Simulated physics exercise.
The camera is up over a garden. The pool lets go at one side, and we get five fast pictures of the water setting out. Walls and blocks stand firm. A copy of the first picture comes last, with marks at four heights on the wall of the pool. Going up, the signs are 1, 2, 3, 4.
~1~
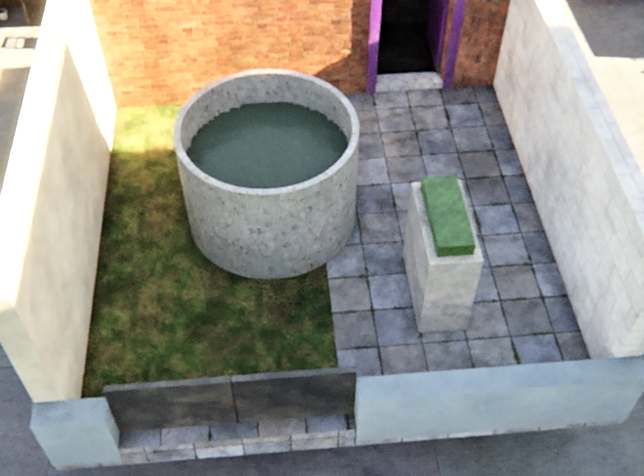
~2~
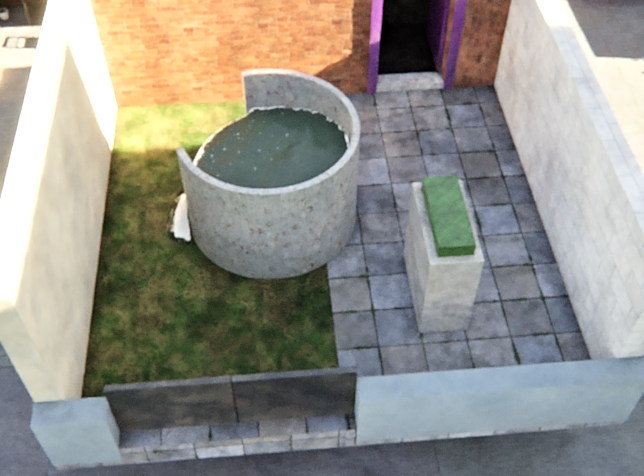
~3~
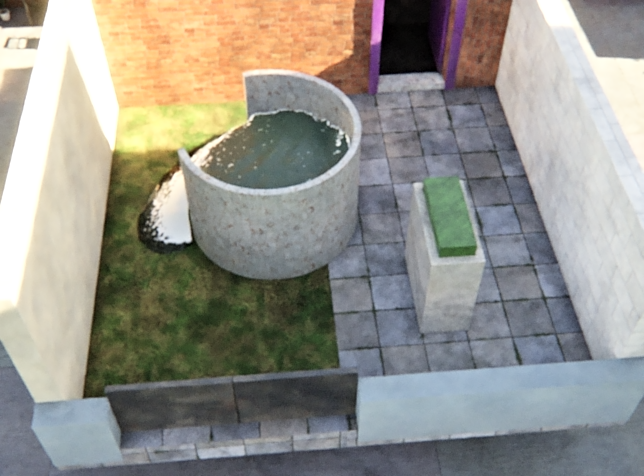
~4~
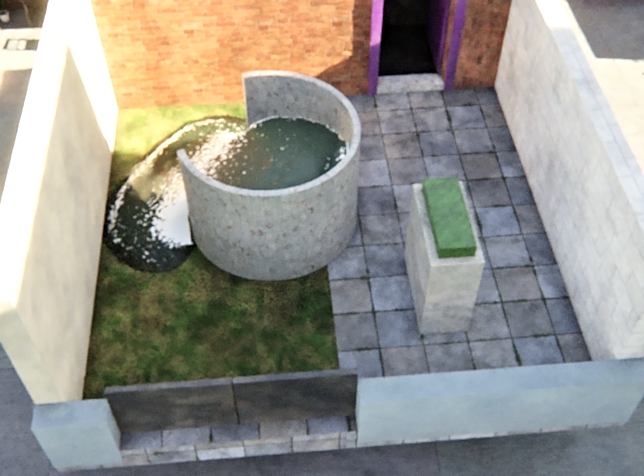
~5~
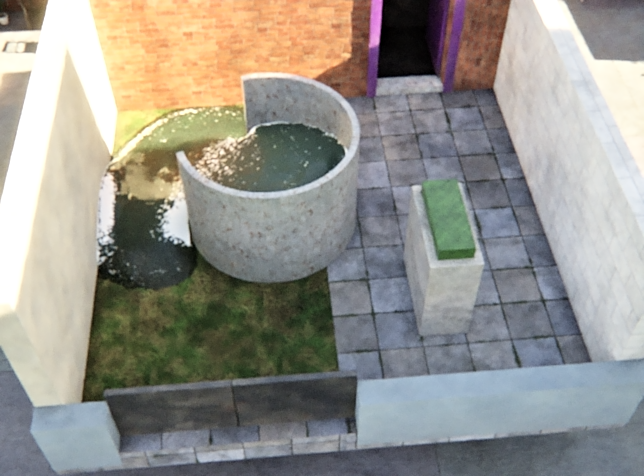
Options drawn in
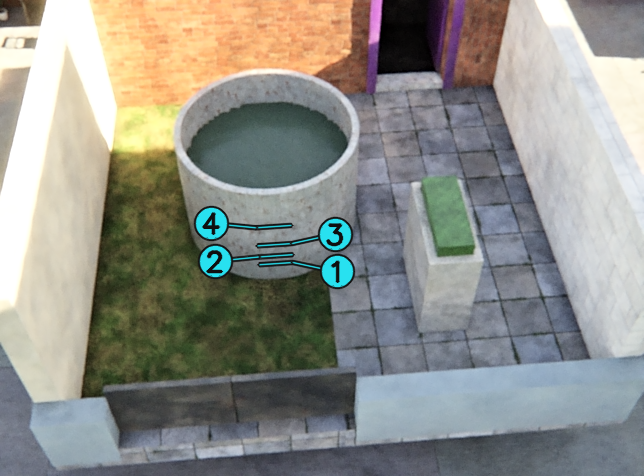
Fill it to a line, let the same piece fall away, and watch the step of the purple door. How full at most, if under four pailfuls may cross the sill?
Take 4.
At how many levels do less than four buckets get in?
All of the four.
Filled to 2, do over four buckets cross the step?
No.
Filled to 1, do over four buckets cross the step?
No, that is safe.
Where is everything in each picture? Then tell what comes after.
Water in the pool at rest, its middle at (268, 155); foot of the purple doorway at (409, 90); shut gate at (232, 384).
Water covers 2 % of the ground and shows as far out as (188, 239).
Water covers 6 % of the ground and shows as far out as (162, 246).
Water covers 12 % of the ground and shows as far out as (133, 257).
Water covers 18 % of the ground and shows as far out as (120, 272).
On the marked copy, 1 at (276, 263); 2 at (275, 255); 3 at (274, 244); 4 at (273, 226); from the bottom up 1, 2, 3, 4.
With 1, nothing gets over.
With 2, nothing gets over.
With 3, nothing gets over.
With 4, a bucket or two gets in.
